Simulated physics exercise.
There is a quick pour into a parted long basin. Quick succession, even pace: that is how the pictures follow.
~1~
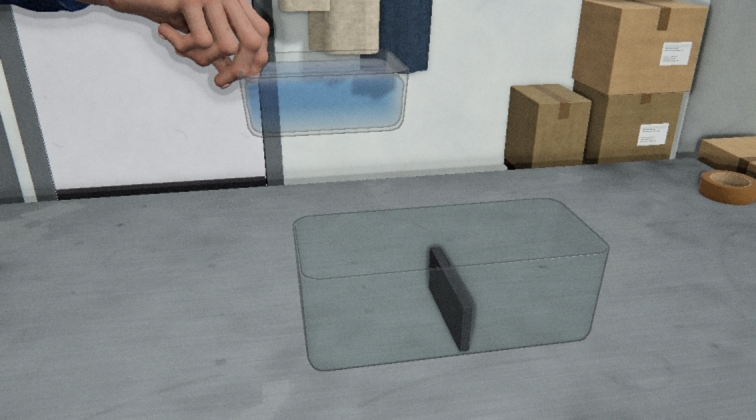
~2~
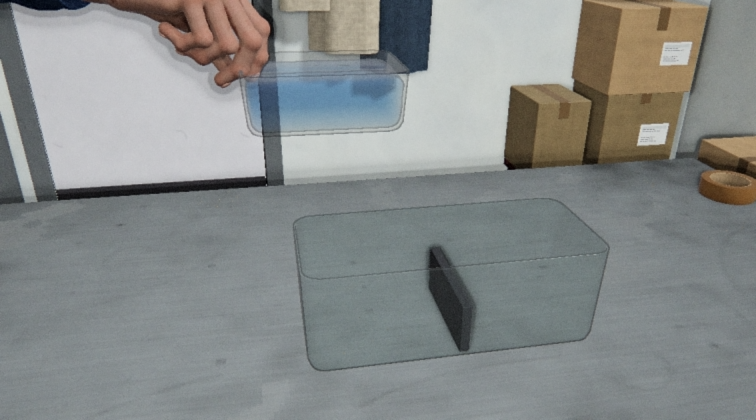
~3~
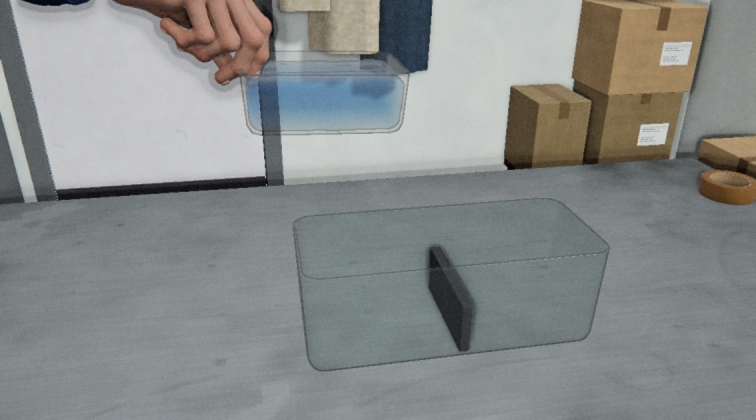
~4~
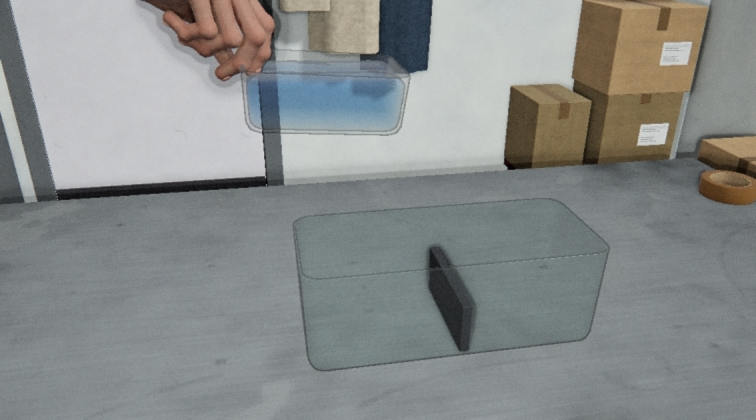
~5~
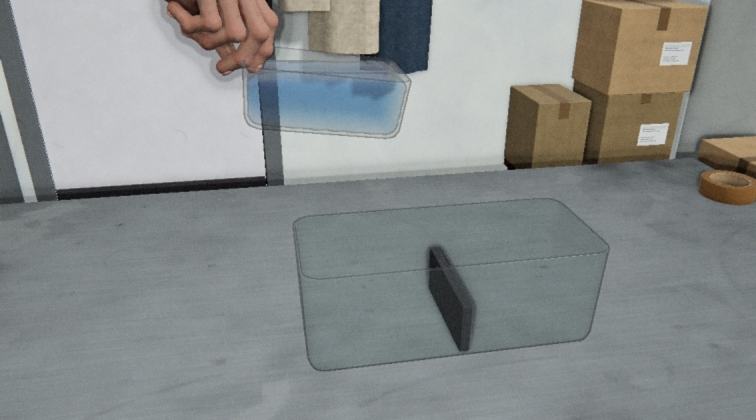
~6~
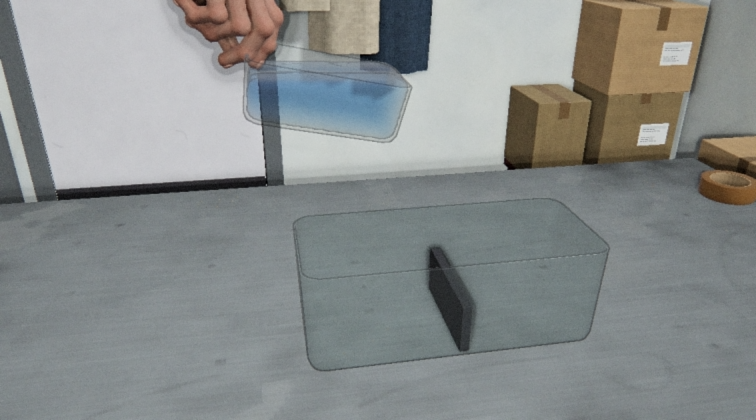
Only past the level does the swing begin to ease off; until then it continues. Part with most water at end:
Right-hand.
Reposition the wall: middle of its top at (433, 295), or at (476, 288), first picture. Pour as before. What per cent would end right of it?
65 % then 25 %, approximately.
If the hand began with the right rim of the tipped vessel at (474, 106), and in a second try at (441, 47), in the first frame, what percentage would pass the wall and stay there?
First about 85, then 70 per cent.
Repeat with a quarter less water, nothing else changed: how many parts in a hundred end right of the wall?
It would be somewhere near 45 %.
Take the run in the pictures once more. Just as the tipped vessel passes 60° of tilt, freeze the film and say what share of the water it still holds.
It still holds close to 30 per cent at that lean.
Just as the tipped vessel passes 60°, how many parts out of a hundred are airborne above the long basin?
Roughly 45 %.
A moment on, the tilt is 60° and 31 per cent is still to pour, 4 is left of the wall and 21 right of it.
Next, the tilt is 91° and 6 per cent is still to pour, 22 is left of the wall and 58 right of it.
Then the tilt is 99° and 0 per cent is still to pour, 33 is left of the wall and 59 right of it.
Later the tilt is 99° and 0 per cent is still to pour, 34 is left of the wall and 59 right of it.
At rest 34 per cent lies left of the wall, 59 right of it and 8 outside.
